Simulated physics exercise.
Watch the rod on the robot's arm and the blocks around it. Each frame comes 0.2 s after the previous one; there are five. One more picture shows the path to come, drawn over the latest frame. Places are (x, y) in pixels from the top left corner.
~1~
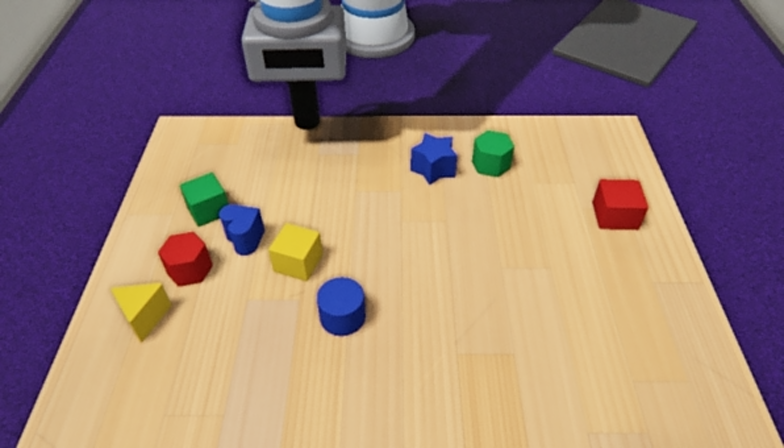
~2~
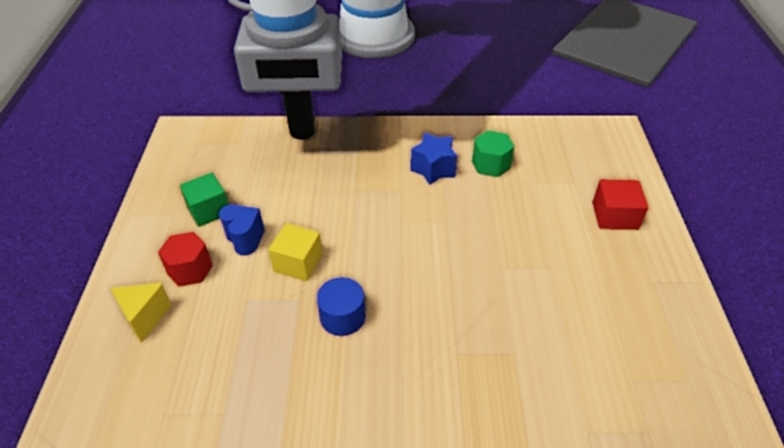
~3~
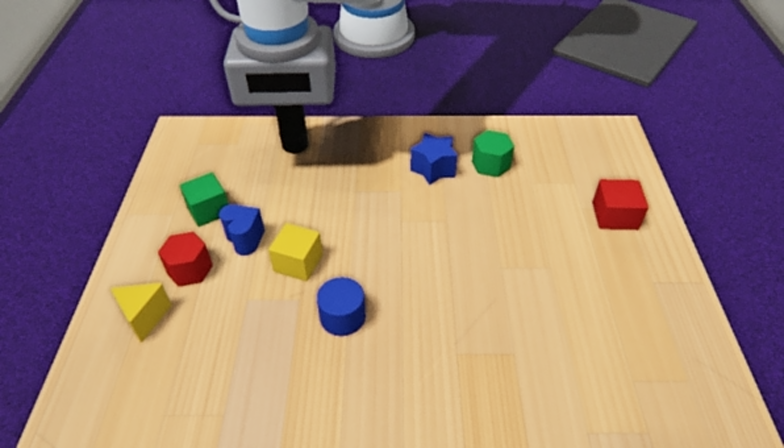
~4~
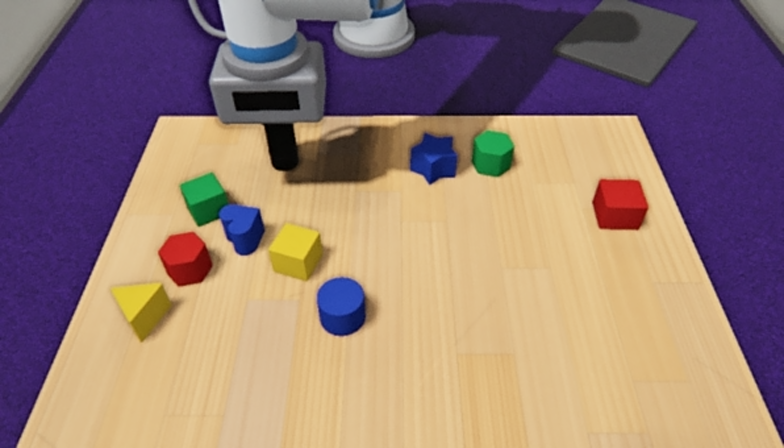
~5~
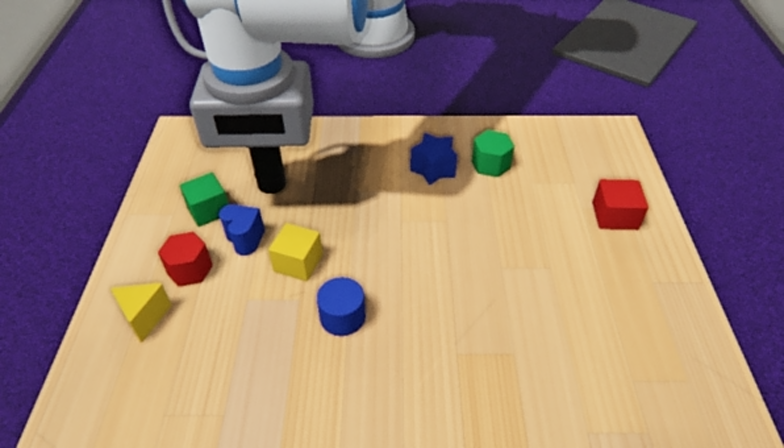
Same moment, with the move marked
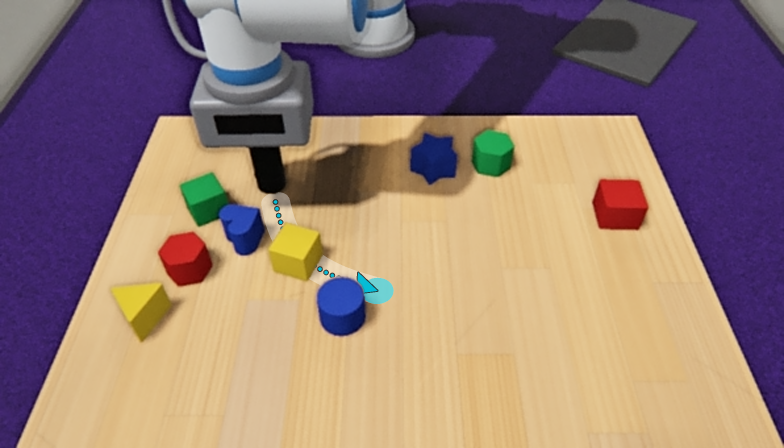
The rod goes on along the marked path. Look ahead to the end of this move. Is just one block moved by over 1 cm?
My answer is no.
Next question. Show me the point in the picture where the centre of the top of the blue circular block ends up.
Most likely (348, 323).
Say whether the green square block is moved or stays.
The green square block keeps its place.
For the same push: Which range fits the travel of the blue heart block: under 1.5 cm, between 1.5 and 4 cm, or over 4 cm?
The move is short, under 1.5 cm.
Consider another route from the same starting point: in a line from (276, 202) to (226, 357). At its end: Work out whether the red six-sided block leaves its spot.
Here's my answer: The red six-sided block gets displaced.
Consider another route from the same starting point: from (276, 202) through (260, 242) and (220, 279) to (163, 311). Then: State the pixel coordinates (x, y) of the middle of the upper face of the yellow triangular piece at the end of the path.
I'd say the yellow triangular piece ends with its top centre at (91, 328).
The drawn path runs from (276, 202) through (289, 239) and (324, 271) to (377, 291).
The first path, step by step. One third of the way, rod at (286, 223); yellow square block at (297, 246).
Two thirds of the way, rod at (322, 255); yellow square block at (314, 282), turned 45° clockwise; blue circular block at (346, 310).
At the end, rod at (377, 275); green square block not moved; blue heart block not moved; yellow square block at (322, 286), turned 85° clockwise; blue circular block at (348, 323).
